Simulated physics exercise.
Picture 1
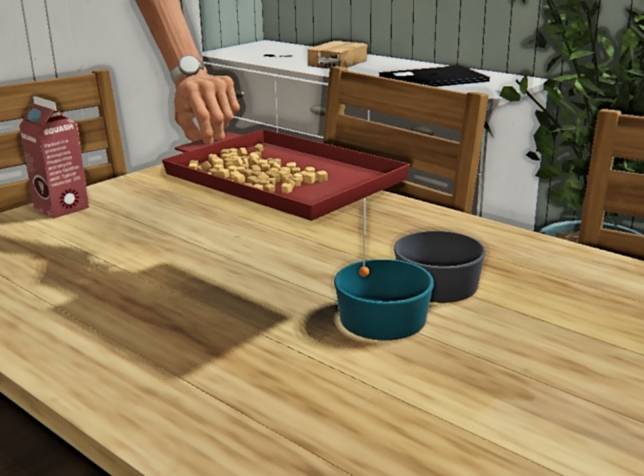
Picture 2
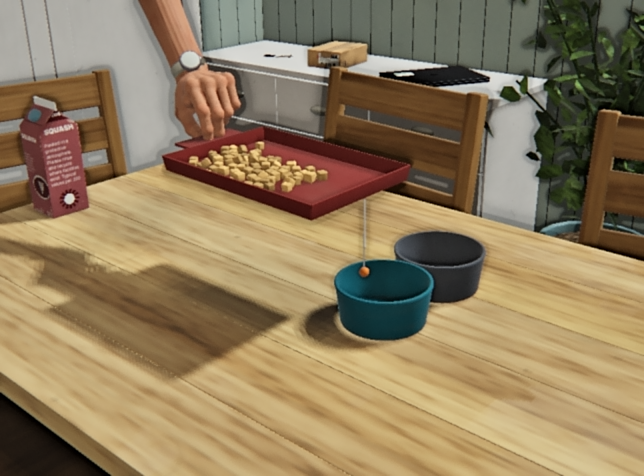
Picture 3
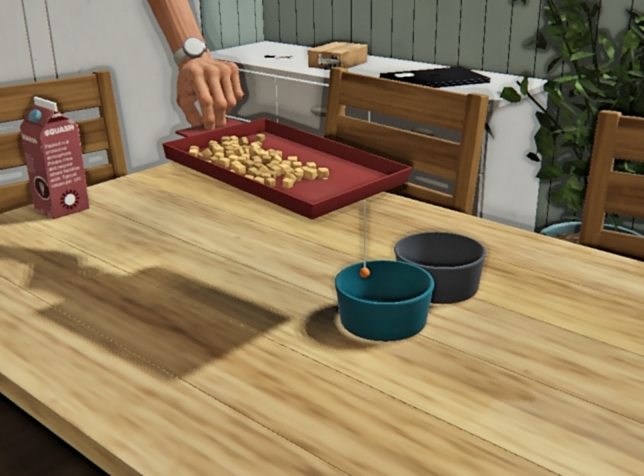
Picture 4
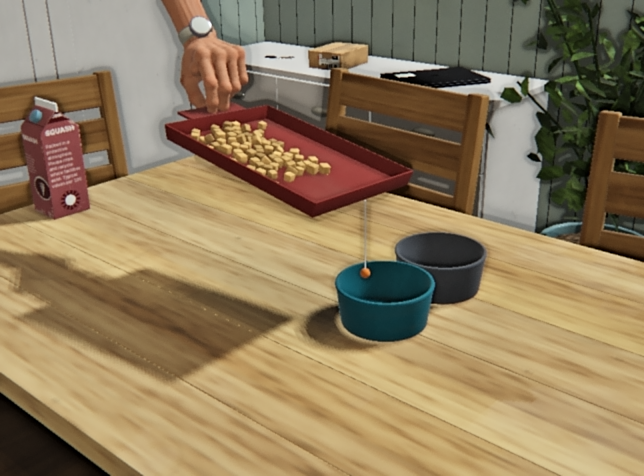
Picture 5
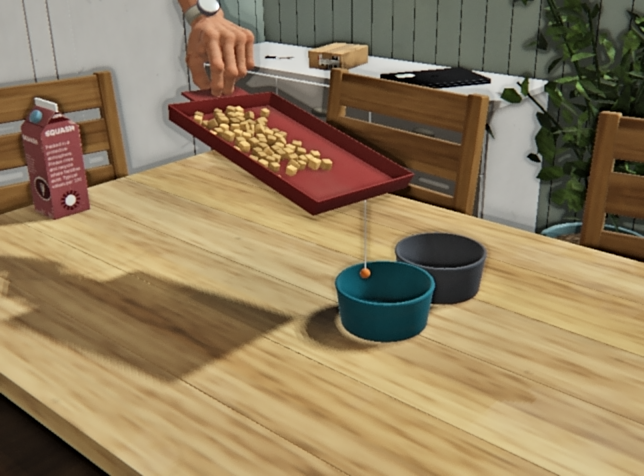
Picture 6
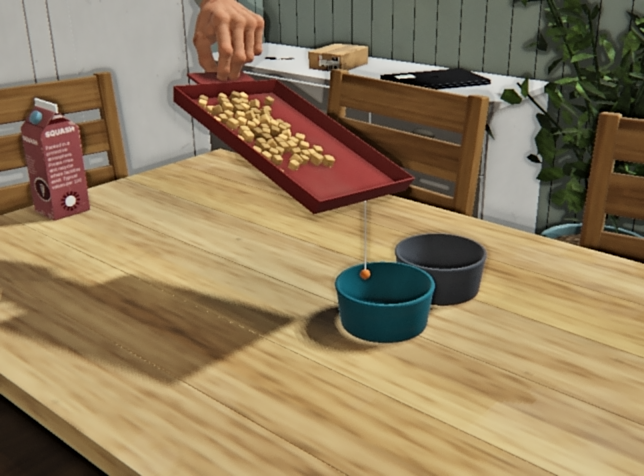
A hand raising the back of a red tray of small wooden cubes, tilting it above teal and dark grey bowls.
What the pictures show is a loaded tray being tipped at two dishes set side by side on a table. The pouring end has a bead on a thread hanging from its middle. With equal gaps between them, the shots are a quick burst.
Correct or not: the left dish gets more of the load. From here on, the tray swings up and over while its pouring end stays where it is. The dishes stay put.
Correct.
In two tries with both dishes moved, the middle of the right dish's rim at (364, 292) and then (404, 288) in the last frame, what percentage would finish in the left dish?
Close to 0 in a hundred, then close to 0 in a hundred.
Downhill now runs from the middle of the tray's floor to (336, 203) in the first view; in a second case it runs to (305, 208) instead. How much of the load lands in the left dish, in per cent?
Respectively close to 10 and 0 in a hundred.
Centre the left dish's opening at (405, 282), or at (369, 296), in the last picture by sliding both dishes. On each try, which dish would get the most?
Case one: The dish at left. Case two: The dish at right.
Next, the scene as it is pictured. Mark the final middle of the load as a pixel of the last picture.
Resting centre, last picture - approx. (415, 312).
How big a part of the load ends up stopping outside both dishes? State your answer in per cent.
Close to 40 in a hundred.
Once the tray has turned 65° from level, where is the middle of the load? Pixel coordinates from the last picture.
Mark it at roughly (385, 175) in the final frame.
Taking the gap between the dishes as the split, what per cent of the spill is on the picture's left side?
Near 10 per cent.
Soon after the last picture, tray tipped steeply; nearly all on the tray; a small part in the air.
A little later, tray tipped past a quarter turn; about half on the tray; a small part in the left dish; a small part in the right dish; about a third outside both; a stray few in the air.
Later still, tray tipped past a quarter turn; about half in the left dish; a small part in the right dish; about a third outside both.
At rest, tray tipped past a quarter turn; about half in the left dish; a small part in the right dish; about a third outside both.
